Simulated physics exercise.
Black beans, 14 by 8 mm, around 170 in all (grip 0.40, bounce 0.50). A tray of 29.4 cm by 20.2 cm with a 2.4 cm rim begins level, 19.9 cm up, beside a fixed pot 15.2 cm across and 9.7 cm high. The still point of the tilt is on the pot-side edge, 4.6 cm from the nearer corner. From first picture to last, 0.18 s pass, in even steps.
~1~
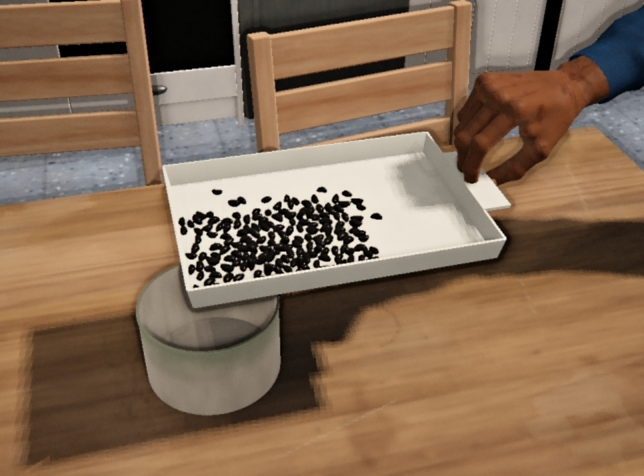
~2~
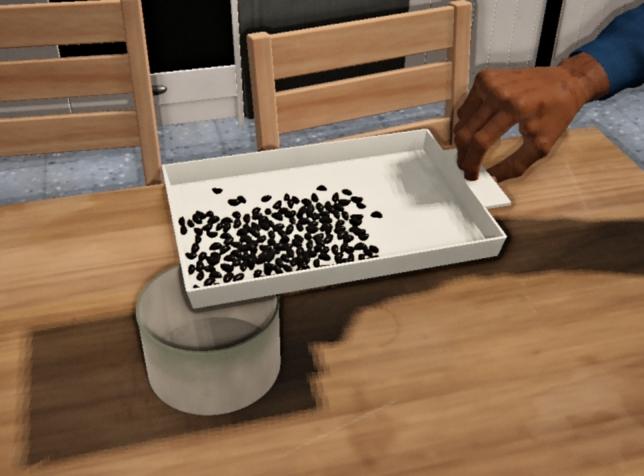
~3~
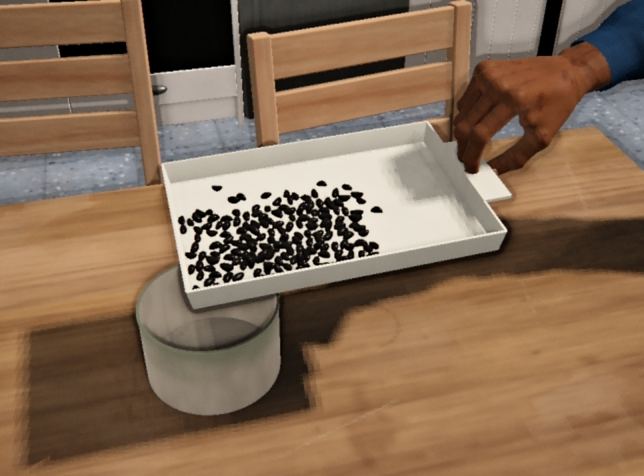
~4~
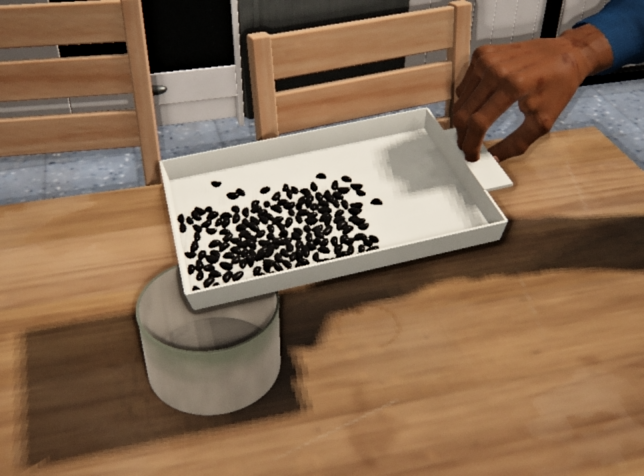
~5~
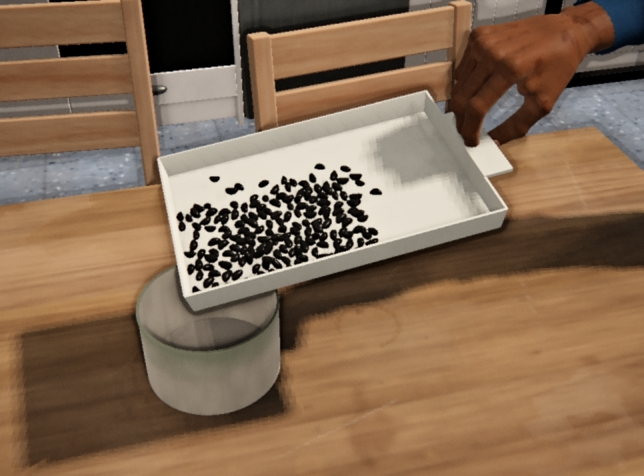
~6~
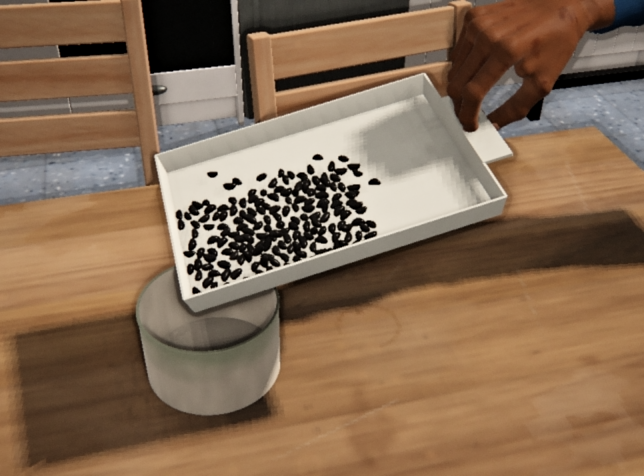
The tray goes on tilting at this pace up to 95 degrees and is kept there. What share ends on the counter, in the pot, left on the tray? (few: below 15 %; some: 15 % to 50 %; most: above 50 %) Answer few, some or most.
On the counter: Most; in the pot: Few; left on the tray: Few.
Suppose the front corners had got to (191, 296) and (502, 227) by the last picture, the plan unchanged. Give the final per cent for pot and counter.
Pot 0, counter 100.
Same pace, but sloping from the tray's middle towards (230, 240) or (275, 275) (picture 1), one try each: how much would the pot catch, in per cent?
Some 5 and 0 per cent.
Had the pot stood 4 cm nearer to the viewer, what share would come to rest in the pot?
Then about 0 per cent.
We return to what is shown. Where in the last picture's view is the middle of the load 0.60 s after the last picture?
At about (193, 253).
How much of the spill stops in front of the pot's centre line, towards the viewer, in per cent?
About 100 per cent.
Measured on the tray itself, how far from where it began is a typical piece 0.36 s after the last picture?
About 2 cm.
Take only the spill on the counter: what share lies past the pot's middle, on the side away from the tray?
Some 90 per cent.
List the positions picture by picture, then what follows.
In the first frame, tray tilt 0 degrees, front corners at (192, 287) and (500, 237); middle of the pieces at (285, 241); pot at (208, 302).
In the second frame, tray tilt 1 degrees, front corners at (191, 287) and (500, 235); middle of the pieces at (285, 240).
In the third frame, tray tilt 2 degrees, front corners at (191, 288) and (501, 229); middle of the pieces at (285, 238).
In the fourth frame, tray tilt 6 degrees, front corners at (190, 290) and (501, 219), lowest corner left front; middle of the pieces at (284, 234).
In the fifth frame, tray tilt 9 degrees, front corners at (189, 292) and (501, 207), lowest corner left front; middle of the pieces at (283, 229).
In the sixth frame, tray tilt 14 degrees, front corners at (187, 295) and (501, 195), lowest corner left front; middle of the pieces at (281, 225); pot at (208, 302).
Then, 0.36 s after the last picture, tilt 53 degrees; the tray holds 100 %, the pot 0 %.
Then, 0.60 s after the last picture, tilt 79 degrees; the tray holds 100 %, the pot 0 %.
Then, 0.95 s after the last picture, tilt 95 degrees; the tray holds 5 %, the pot 0 %.
In the end, counter 95 %, pot 0 %, tray 5 %.
